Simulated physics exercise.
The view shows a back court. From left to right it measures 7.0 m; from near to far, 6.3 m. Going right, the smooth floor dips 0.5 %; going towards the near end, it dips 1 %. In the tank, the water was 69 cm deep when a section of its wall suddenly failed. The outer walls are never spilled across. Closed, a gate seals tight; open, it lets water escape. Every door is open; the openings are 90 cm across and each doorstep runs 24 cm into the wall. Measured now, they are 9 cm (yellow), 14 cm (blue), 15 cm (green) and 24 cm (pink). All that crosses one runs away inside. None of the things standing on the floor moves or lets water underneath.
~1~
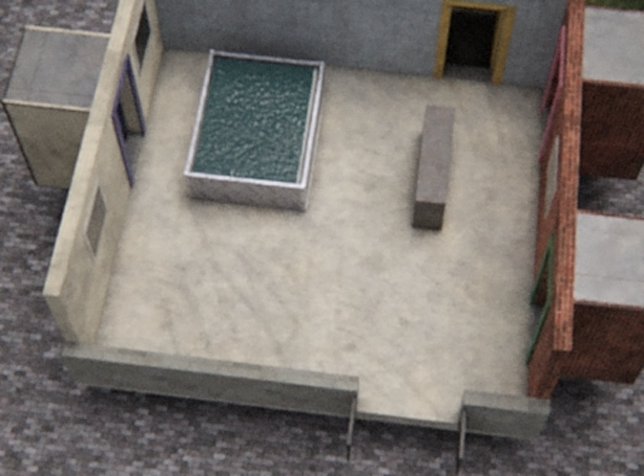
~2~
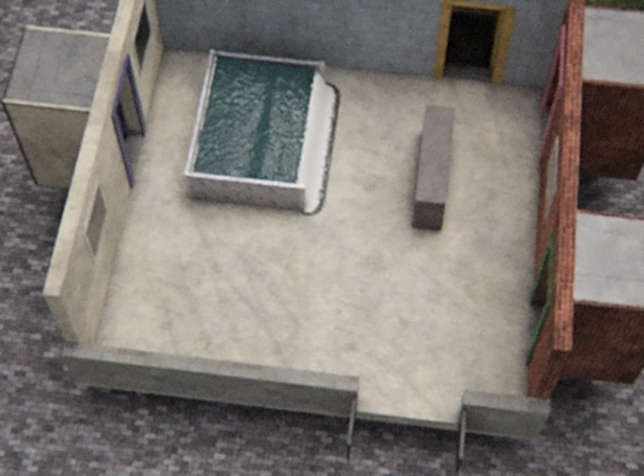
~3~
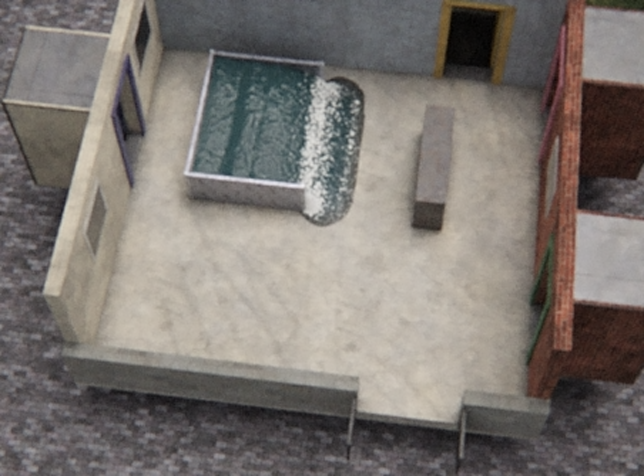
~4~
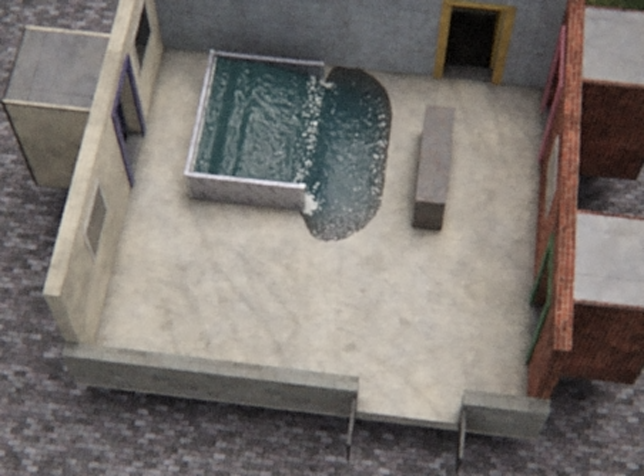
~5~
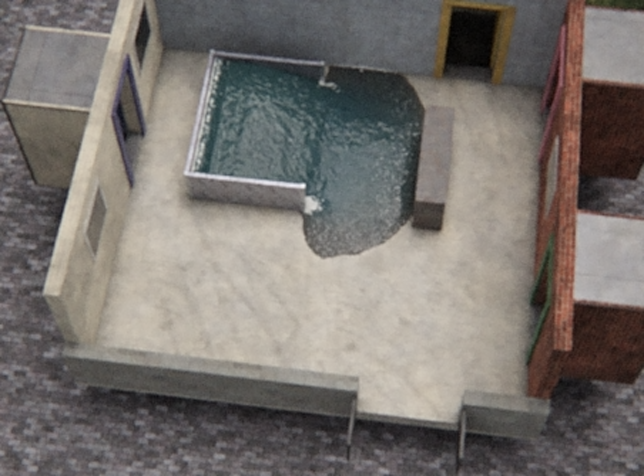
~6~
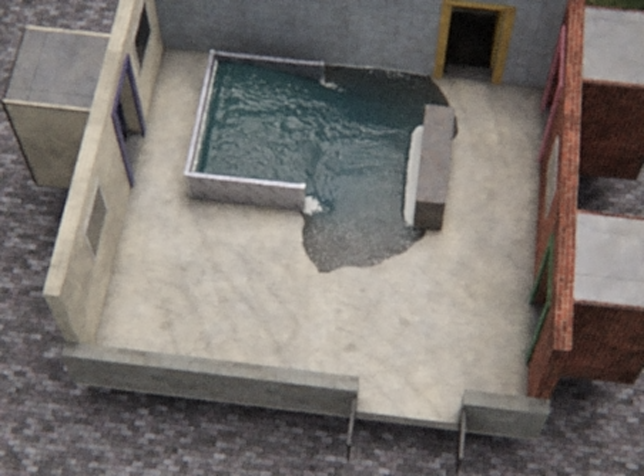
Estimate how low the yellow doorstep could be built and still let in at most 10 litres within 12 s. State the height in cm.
I would say 26 cm or so.
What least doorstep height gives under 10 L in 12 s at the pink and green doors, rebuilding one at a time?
About 25 cm at pink and 11.5 cm at green.
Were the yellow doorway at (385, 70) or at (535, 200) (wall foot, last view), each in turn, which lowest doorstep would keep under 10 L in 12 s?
22 and 7.5 cm.
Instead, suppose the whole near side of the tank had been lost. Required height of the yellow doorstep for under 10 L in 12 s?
Then the minimum is about 9.5 cm.
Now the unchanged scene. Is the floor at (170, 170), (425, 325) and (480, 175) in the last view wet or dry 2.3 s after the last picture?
Listed order - unwetted, soaked through, soaked through.
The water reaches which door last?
It's the blue door.
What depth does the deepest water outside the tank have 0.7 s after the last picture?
50 cm.
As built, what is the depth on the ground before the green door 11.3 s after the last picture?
Depth: Near 8.0 cm.
Then, 0.7 s after the last picture water covers 30 % of the floor, deepest (50 cm) near (406, 175); 10 cm at the yellow door, 0 litres in over its 9 cm doorstep.
Then, 2.3 s after the last picture water covers 60 % of the floor, deepest (34 cm) near (536, 103); 17 cm at the yellow door, 89 litres in over its 9 cm doorstep.
Then, 11.3 s after the last picture water covers 95 % of the floor, deepest (9 cm) near (494, 413); 2 cm at the yellow door, 115 litres in over its 9 cm doorstep.
At the yellow door as built, the water peaked near 25 cm, 1.3 s after the last picture.
With a doorstep of 23.5 cm, 17 litres would have come in within the 12 s; with 32 cm, 2 litres. So under 10 litres takes about 26 cm.
